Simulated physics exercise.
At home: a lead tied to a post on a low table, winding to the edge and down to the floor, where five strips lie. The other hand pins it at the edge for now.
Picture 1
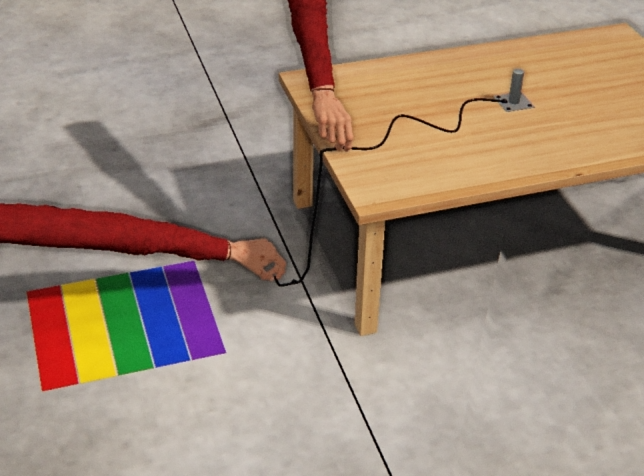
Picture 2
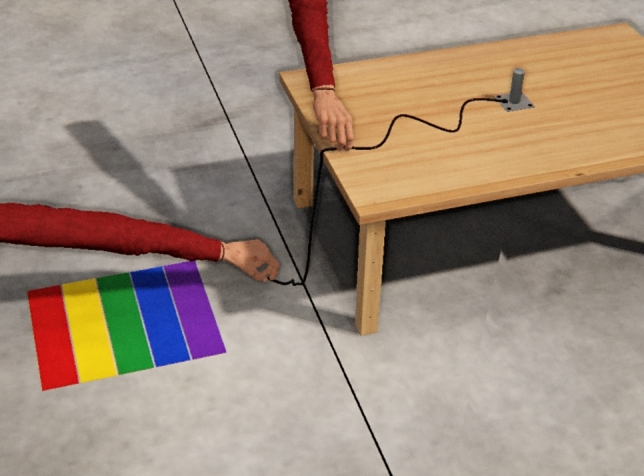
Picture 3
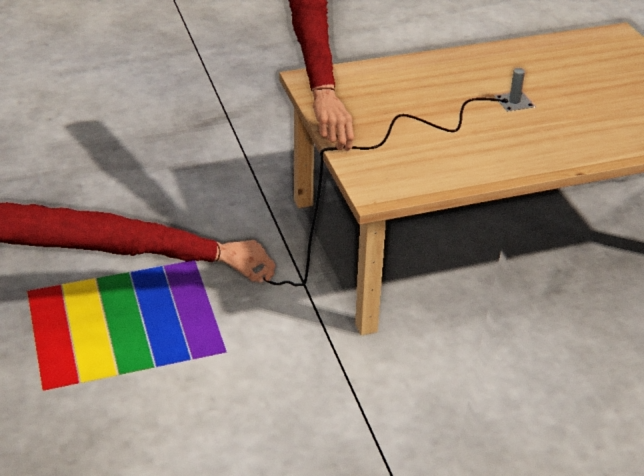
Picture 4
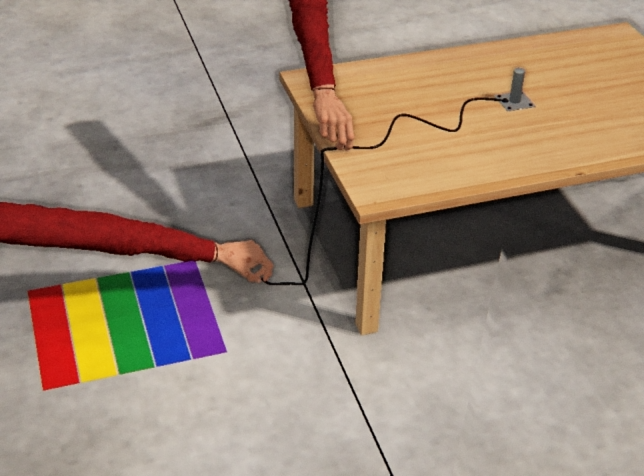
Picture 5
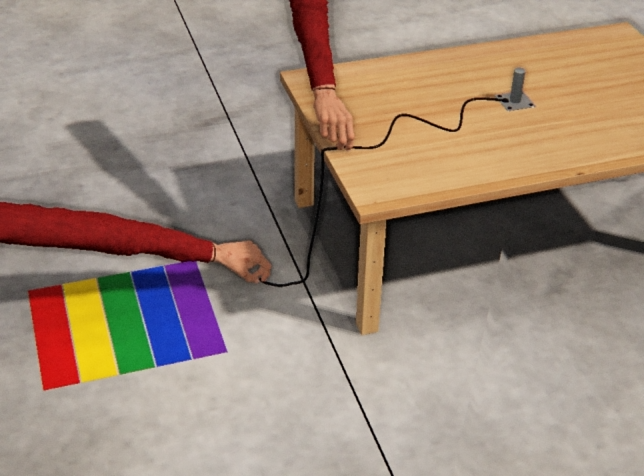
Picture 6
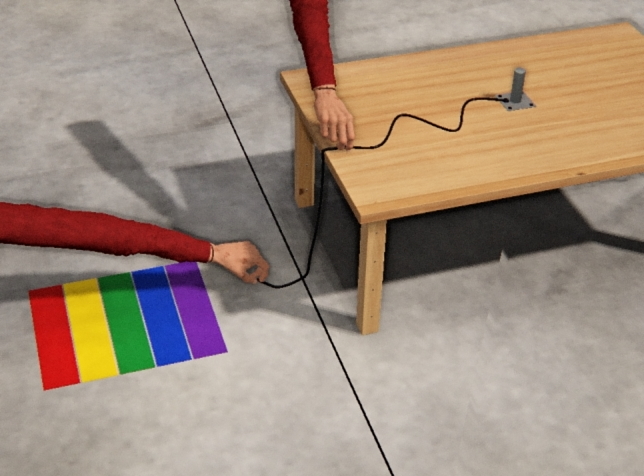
On a concrete floor beside a low wooden table, a red-sleeved hand draws the end of a dark cord slightly left near five coloured strips, while another hand stays still, pressing the cord at the table's edge.
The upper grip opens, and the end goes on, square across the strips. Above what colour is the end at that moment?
It halts on the yellow strip.
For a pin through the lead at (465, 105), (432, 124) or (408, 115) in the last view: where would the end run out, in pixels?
The places are (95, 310), (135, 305) and (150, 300).
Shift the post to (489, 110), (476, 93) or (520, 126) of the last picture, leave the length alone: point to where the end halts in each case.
The places are (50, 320), (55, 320) and (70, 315).
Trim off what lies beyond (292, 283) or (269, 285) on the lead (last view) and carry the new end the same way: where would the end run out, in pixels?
Near (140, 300) and (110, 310).
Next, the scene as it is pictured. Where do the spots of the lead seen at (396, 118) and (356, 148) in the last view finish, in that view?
Near (357, 136) and (290, 171).
Soon after, end near (160, 298); over blue.
After that, end near (115, 307); over green.
At the stop, end near (89, 312); over yellow. Over yellow.
